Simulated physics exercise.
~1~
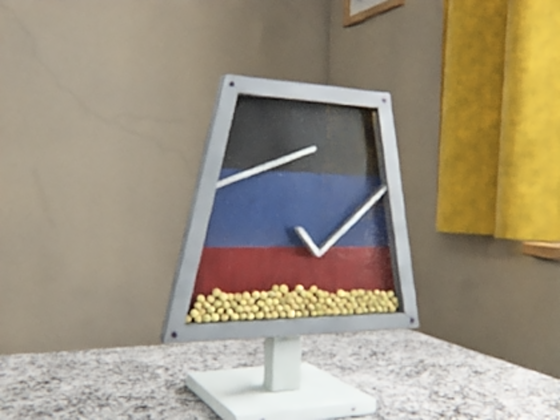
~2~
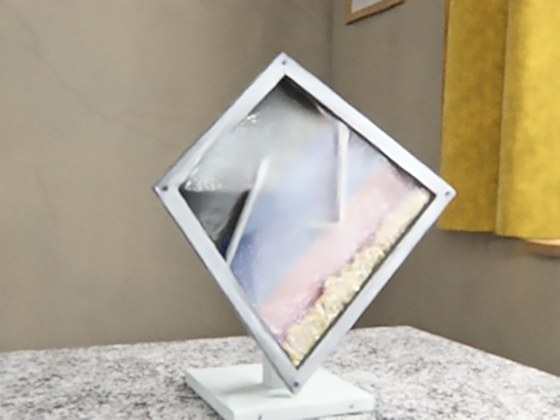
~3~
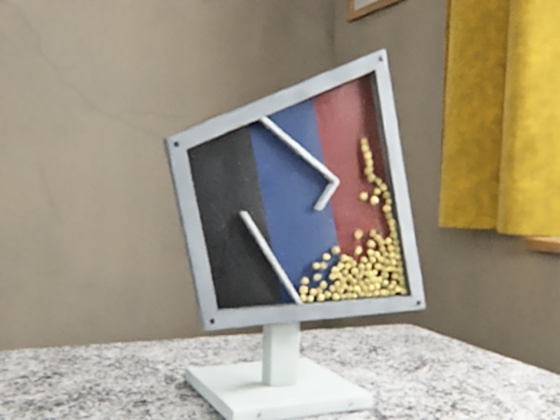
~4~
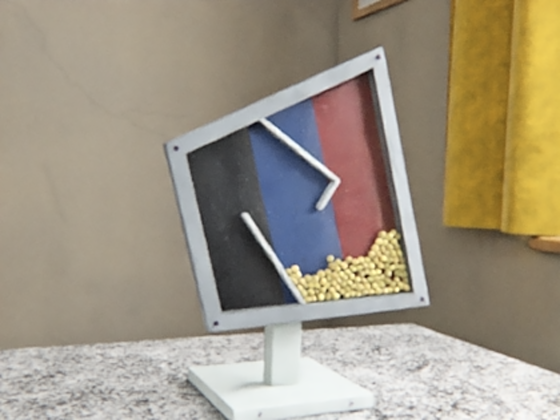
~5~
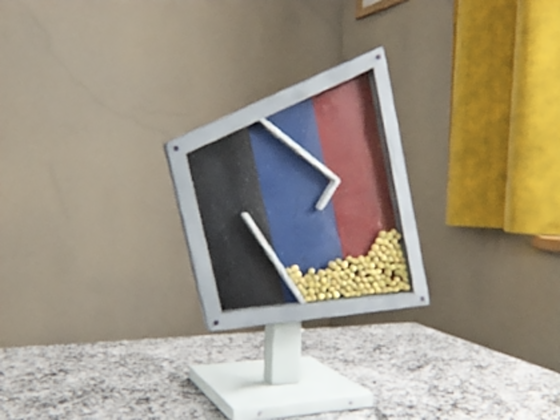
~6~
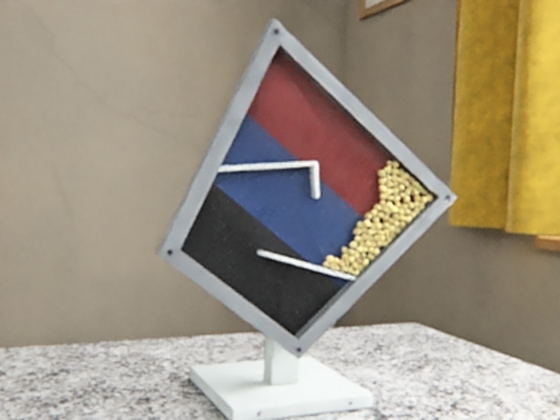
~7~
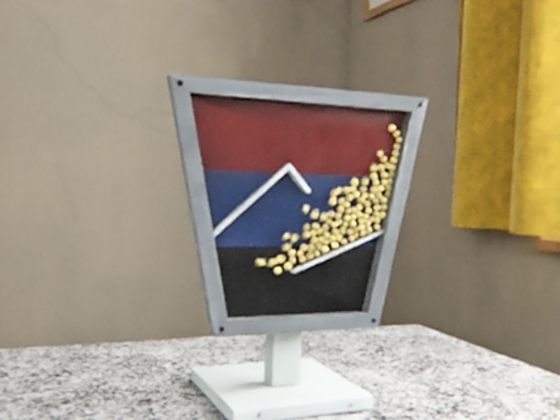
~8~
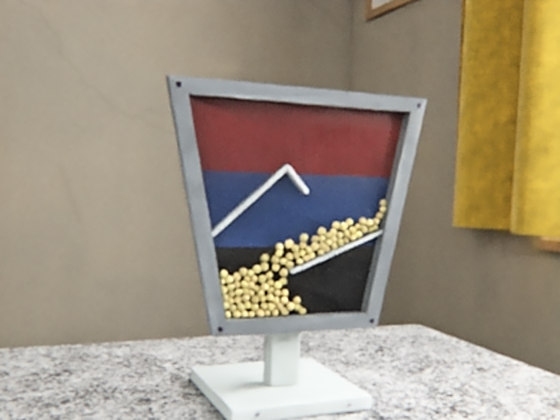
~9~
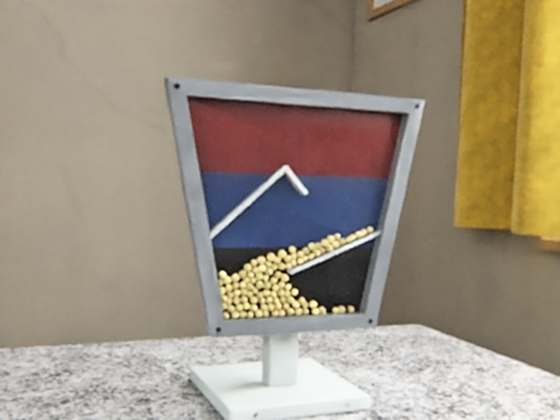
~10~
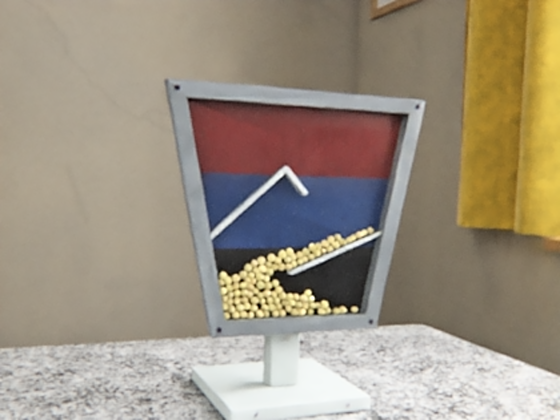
The tilting case turns anticlockwise, pauses, then turns upside down, leaving beans mostly over black.
